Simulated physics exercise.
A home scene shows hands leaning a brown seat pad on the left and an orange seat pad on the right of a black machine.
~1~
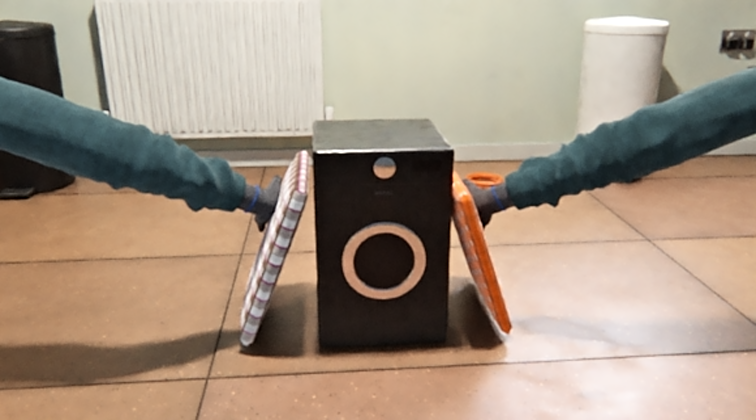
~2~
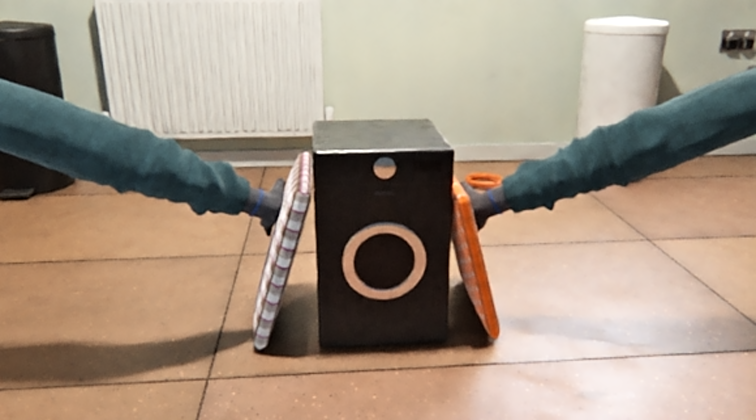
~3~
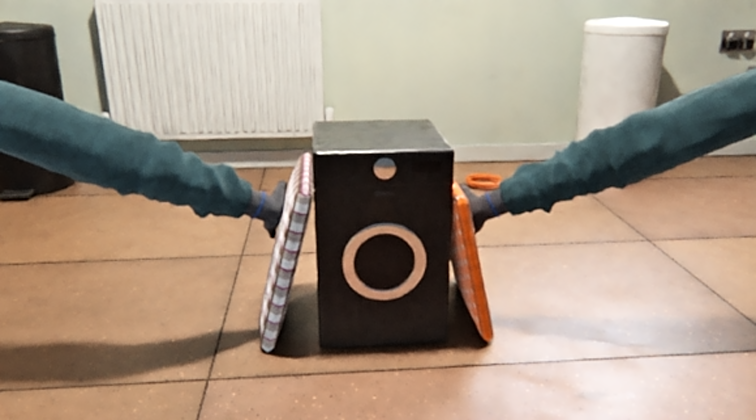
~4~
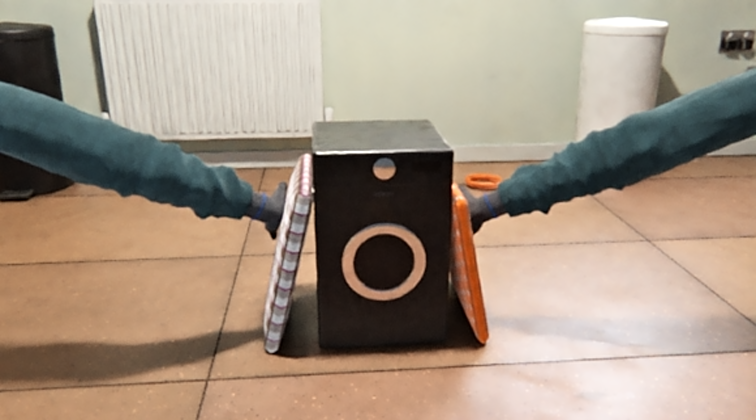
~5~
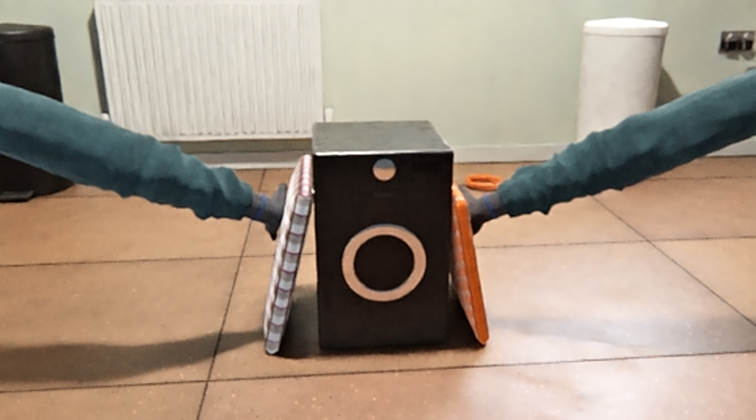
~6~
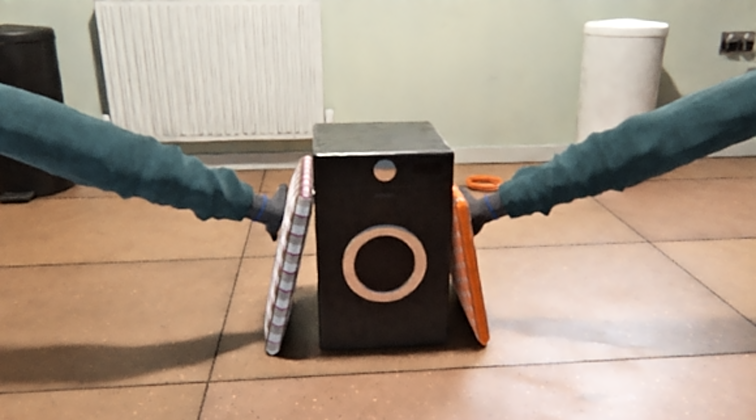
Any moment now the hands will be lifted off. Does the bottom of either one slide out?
Brown seat pad: Bottom holds; orange seat pad: Bottom holds.
Then, 0.52 s on from there, brown seat pad propped as before near (291, 250); orange seat pad propped as before near (458, 248).
In the end, brown seat pad propped as before near (292, 250); orange seat pad propped as before near (458, 248). The brown seat pad holds its lean and the orange seat pad remains propped up.
